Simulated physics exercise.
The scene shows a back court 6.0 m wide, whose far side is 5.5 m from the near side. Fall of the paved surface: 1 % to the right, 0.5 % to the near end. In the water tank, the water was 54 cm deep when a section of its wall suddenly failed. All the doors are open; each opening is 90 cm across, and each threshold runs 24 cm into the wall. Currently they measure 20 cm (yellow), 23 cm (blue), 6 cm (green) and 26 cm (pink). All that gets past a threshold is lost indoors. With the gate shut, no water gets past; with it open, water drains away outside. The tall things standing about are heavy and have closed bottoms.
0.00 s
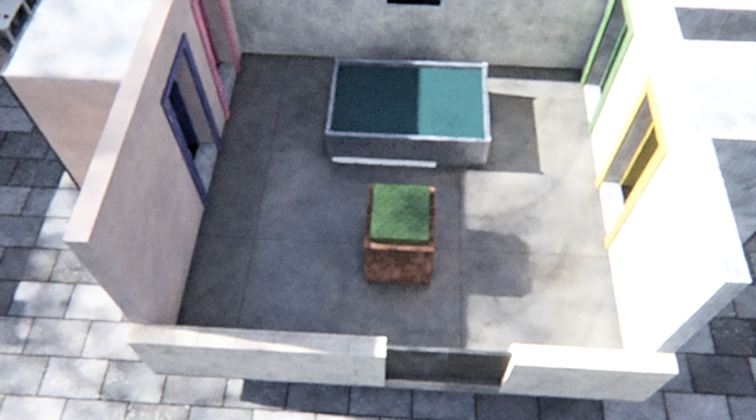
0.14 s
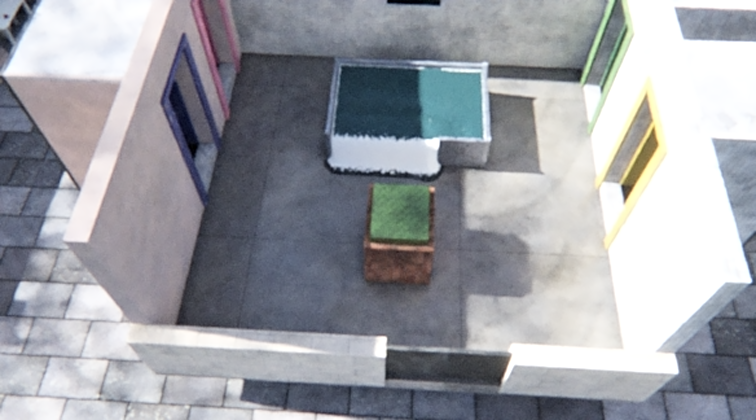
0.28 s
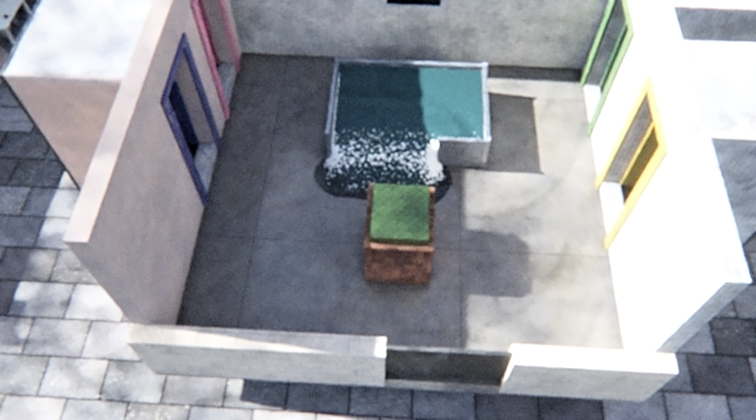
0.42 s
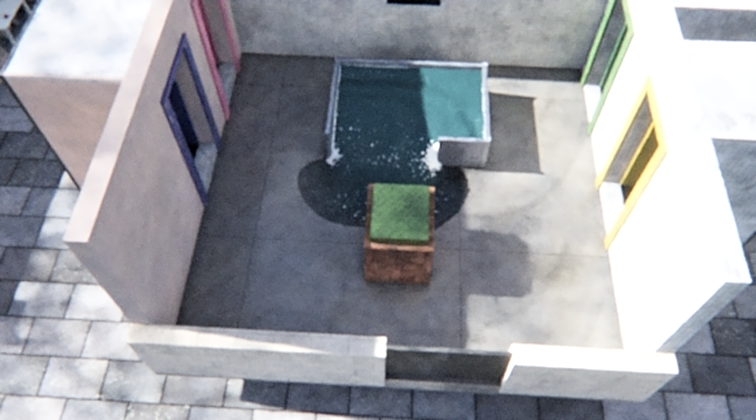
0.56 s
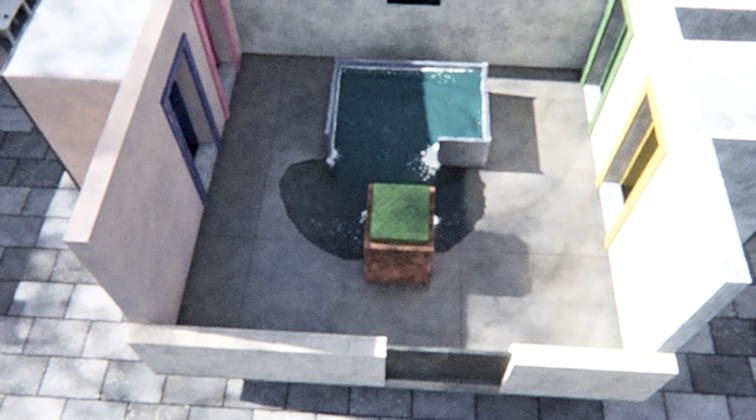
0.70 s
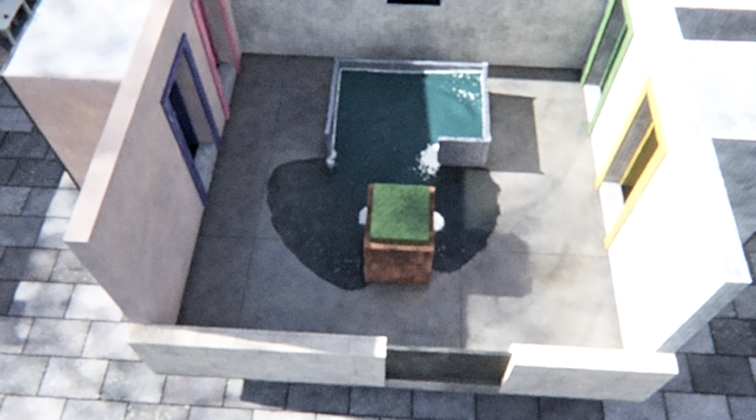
Water burst through the front of a tank in a walled courtyard, poured onto the paved floor, and spread outward in a widening dark pool around both sides of the grass-topped brick block.
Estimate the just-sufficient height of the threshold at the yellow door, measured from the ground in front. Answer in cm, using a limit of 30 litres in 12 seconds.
I would say 8.5 cm.
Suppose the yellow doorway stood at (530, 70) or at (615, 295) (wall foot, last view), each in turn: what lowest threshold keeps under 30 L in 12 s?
Roughly 8.0 cm for the first and 10.0 cm for the second.
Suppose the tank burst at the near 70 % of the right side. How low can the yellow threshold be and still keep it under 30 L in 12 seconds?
I'd say close to 16 cm.
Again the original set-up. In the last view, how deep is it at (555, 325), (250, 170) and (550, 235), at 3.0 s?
Roughly 1, 1 and 2 cm, in turn.
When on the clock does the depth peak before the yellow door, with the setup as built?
Peak: Close to 2.4 s.
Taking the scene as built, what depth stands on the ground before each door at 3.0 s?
Lab note, cm: Yellow 11; blue 5; green 0; pink 0.
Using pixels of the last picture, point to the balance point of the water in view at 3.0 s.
Centre of mass: About (378, 217) px.
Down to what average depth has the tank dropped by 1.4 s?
About 30 cm.
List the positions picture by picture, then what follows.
Still water, 54 cm deep, in the water tank at (409, 101); the yellow door at (625, 175) is dry, in the first frame.
Water pours out at (384, 151) and has run 0.3 m, to a hidden place; about 10 cm deep outside, 54 cm at the back, in the second frame.
The front is at a hidden place, 0.7 m from the gap at (384, 153); 1.2 m2 of floor is wet, 54 cm left at the back, in the third frame.
Water pours out at (384, 154) and has run 1.2 m, to (348, 221); about 8 cm deep outside, 52 cm at the back, in the fourth frame.
Water pours out at (384, 153) and has run 1.7 m, to (345, 253); about 7 cm deep outside, 45 cm at the back, in the fifth frame.
Water pours out at (384, 154) and has run 2.2 m, to (346, 283); about 6 cm deep outside, 47 cm at the back; the yellow door at (625, 175), 3.4 m from the gap, is still 1.9 m from the nearest water, in the sixth frame.
After 1.4 s water covers 30 % of the floor, deepest (39 cm) near (384, 220); it has not reached the yellow door.
After 3.0 s water covers 60 % of the floor, deepest (28 cm) near (201, 275); 11 cm at the yellow door, 0 litres in over its 20 cm threshold.
After 12.0 s water covers 100 % of the floor, deepest (12 cm) near (559, 71); 8 cm at the yellow door, 0 litres in over its 20 cm threshold.
At the yellow door as built, the water arrived by 2.0 s and peaked near 14 cm at 2.4 s.
Run again over the same 12 s with other heights there, 51 litres in over 7.5 cm, 9 litres over 10.5 cm. The limit of 30 litres is kept from about 8.5 cm up.
